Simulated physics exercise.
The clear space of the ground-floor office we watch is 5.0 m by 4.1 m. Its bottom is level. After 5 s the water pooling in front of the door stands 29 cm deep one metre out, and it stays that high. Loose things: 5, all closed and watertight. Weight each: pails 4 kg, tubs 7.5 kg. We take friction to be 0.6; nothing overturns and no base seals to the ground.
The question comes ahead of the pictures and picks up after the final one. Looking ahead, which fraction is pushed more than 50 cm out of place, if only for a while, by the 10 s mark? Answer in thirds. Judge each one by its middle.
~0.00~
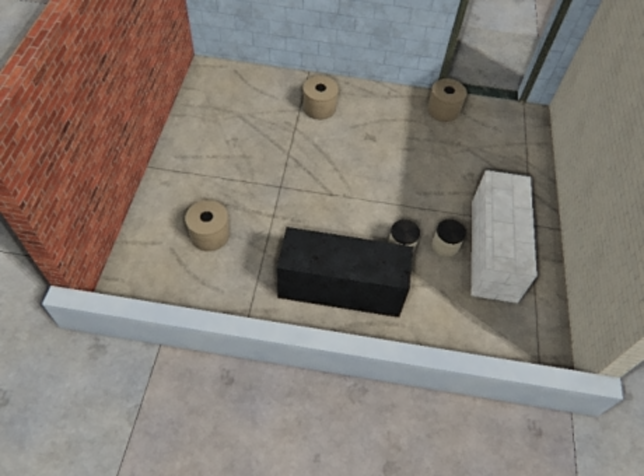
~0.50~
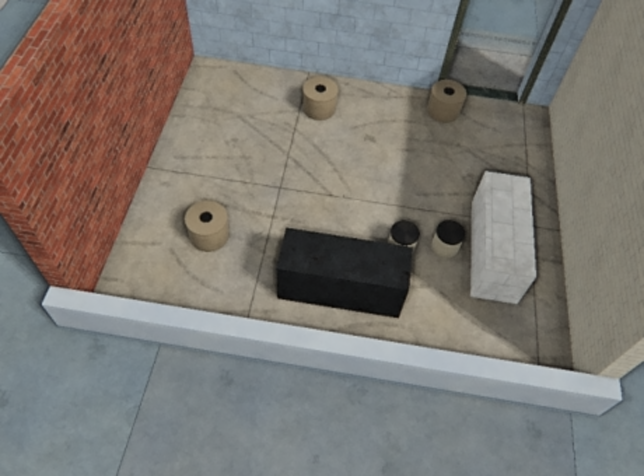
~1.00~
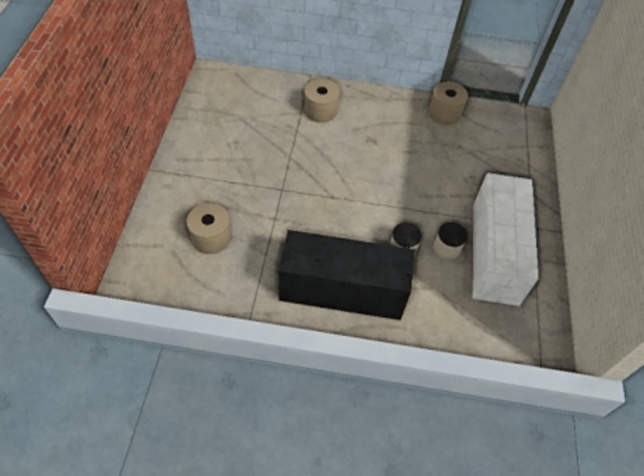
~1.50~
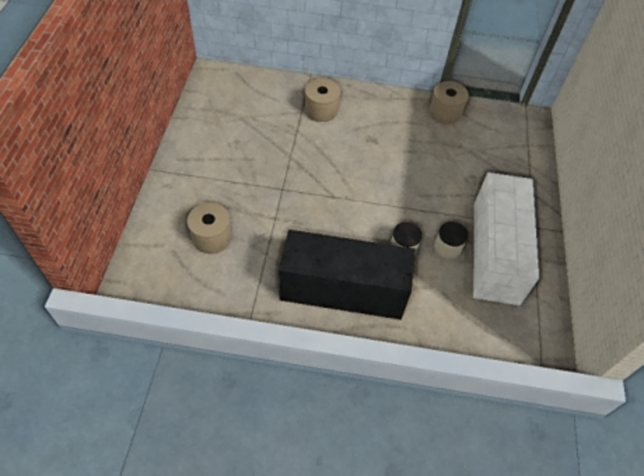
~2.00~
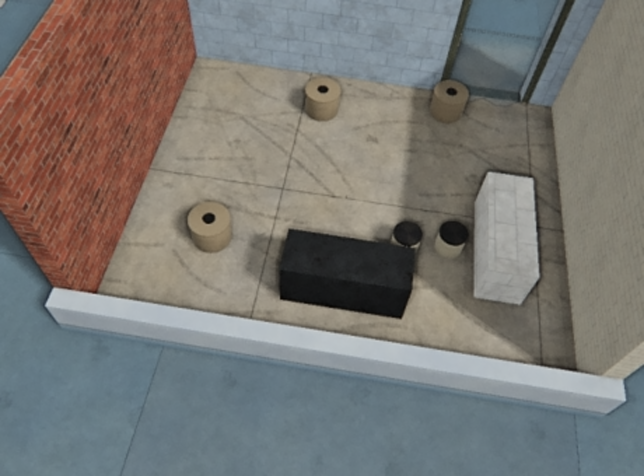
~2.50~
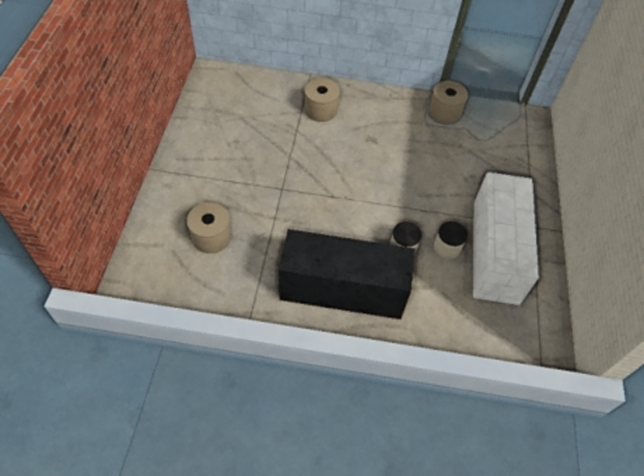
Two thirds or more.
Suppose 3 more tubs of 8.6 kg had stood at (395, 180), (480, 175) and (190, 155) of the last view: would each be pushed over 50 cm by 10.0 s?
Above the limit, then above the limit, then inside the limit.
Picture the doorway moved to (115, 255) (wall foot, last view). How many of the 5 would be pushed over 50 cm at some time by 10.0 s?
In that case the number is 2.
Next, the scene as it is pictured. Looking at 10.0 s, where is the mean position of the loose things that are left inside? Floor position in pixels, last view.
Centre of the remaining things: Roughly (286, 175).
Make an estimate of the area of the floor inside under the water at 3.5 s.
Some 3.0 m2 of it.
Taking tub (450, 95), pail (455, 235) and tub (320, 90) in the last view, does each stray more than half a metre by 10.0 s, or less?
Same order as the question: Greater, greater, smaller.
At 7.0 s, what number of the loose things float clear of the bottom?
It comes to 2 of them.
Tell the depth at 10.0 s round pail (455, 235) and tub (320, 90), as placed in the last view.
Around 11 cm and 1 cm.
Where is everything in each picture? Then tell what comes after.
The first frame shows a pail at (452, 231), on the bottom; a tub at (321, 88), on the bottom; water covers 0.0 m2; 0 of 5 have shifted.
The second frame shows a pail at (451, 232) rests on the ground; a tub at (321, 89) rests on the ground; water covers 0.0 m2; 0 of 5 have shifted.
The third frame shows a pail at (453, 234), on the bottom; a tub at (322, 91) rests on the ground; 0.0 m2 under water; 0 of 5 have shifted.
The fourth frame shows a pail at (454, 233) rests on the ground; a tub at (323, 91) rests on the ground; 0.0 m2 under water; 0 of 5 have shifted.
The fifth frame shows a pail at (454, 232) rests on the ground; a tub at (323, 90), on the bottom; 0.0 m2 under water; 0 of 5 have shifted.
The sixth frame shows a pail at (453, 233) rests on the ground; a tub at (322, 90) rests on the ground; 0.5 m2 under water; 0 of 5 have shifted.
After 3.5 s 0 of 5 are over 50 cm from their spots; 0 afloat.
After 4.5 s 1 of 5 are over 50 cm from their spots; 0 afloat.
After 7.0 s 3 of 5 are over 50 cm from their spots; 2 afloat.
After 10.0 s 4 of 5 are over 50 cm from their spots, and 4 have been at some point; 3 afloat.
